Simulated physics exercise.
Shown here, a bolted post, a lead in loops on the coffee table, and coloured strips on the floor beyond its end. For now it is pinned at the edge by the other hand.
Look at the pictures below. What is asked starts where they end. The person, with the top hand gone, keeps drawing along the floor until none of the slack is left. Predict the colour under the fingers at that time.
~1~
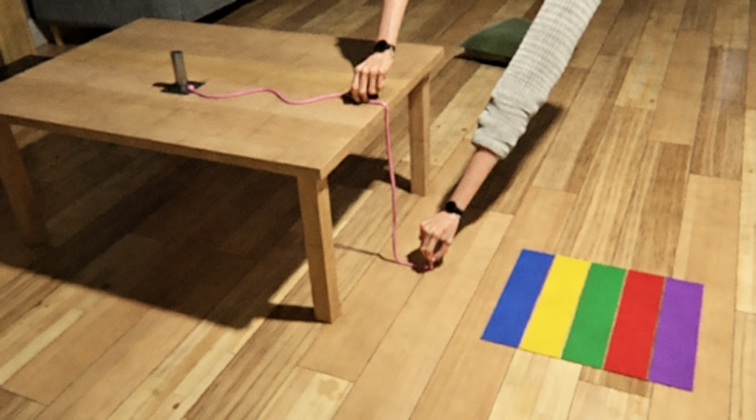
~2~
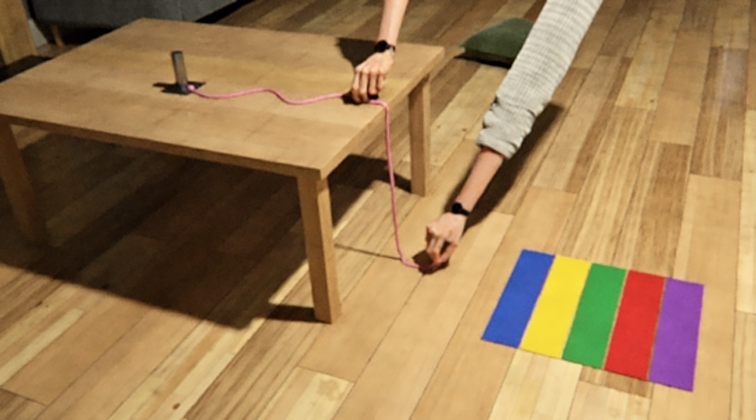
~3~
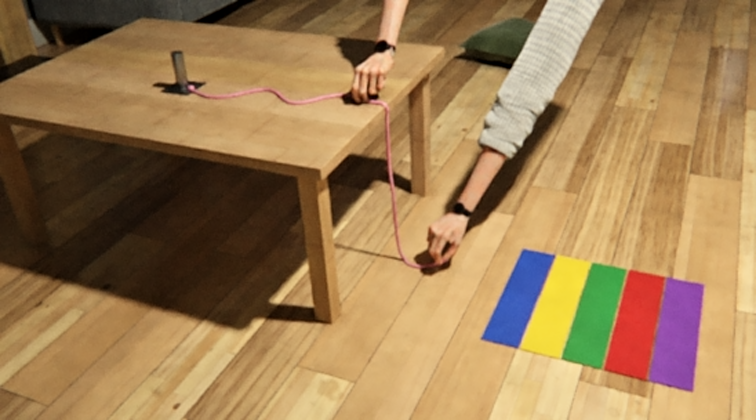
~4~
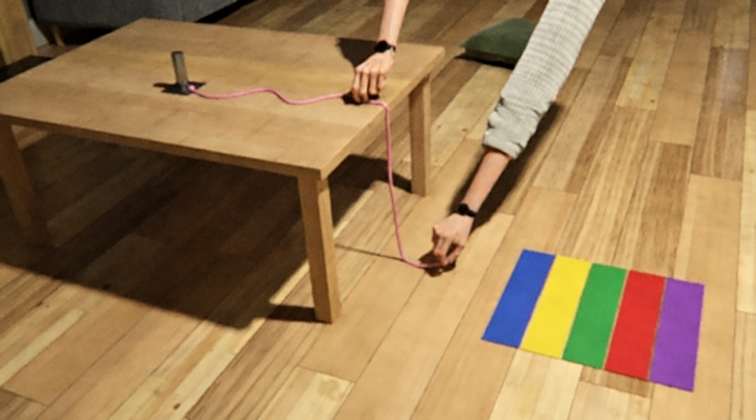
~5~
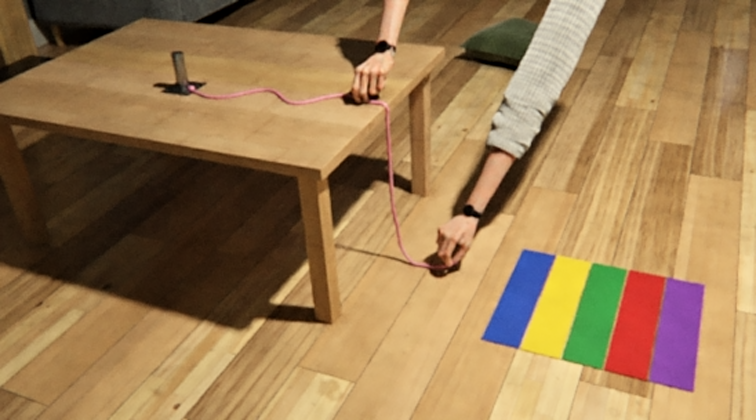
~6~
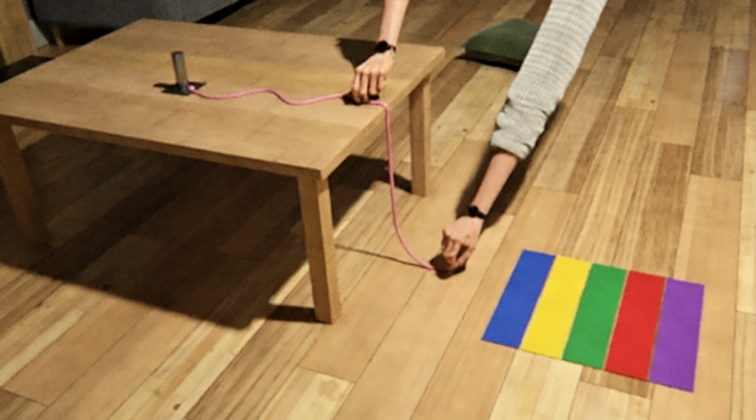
The green one.
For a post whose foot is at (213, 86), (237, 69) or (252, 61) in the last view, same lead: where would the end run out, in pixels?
About (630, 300), then (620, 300), then (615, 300).
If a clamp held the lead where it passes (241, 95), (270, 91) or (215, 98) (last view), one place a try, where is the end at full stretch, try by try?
Try 1: (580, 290); try 2: (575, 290); try 3: (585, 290).
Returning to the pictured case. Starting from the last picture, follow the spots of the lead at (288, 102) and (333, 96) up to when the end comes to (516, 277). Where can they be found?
You'll see them at (313, 99) and then at (359, 103).
Soon after, end near (516, 277); over blue.
Then, end near (565, 287); over yellow.
At full stretch, end near (594, 293); over green. It gets as far as the green strip.
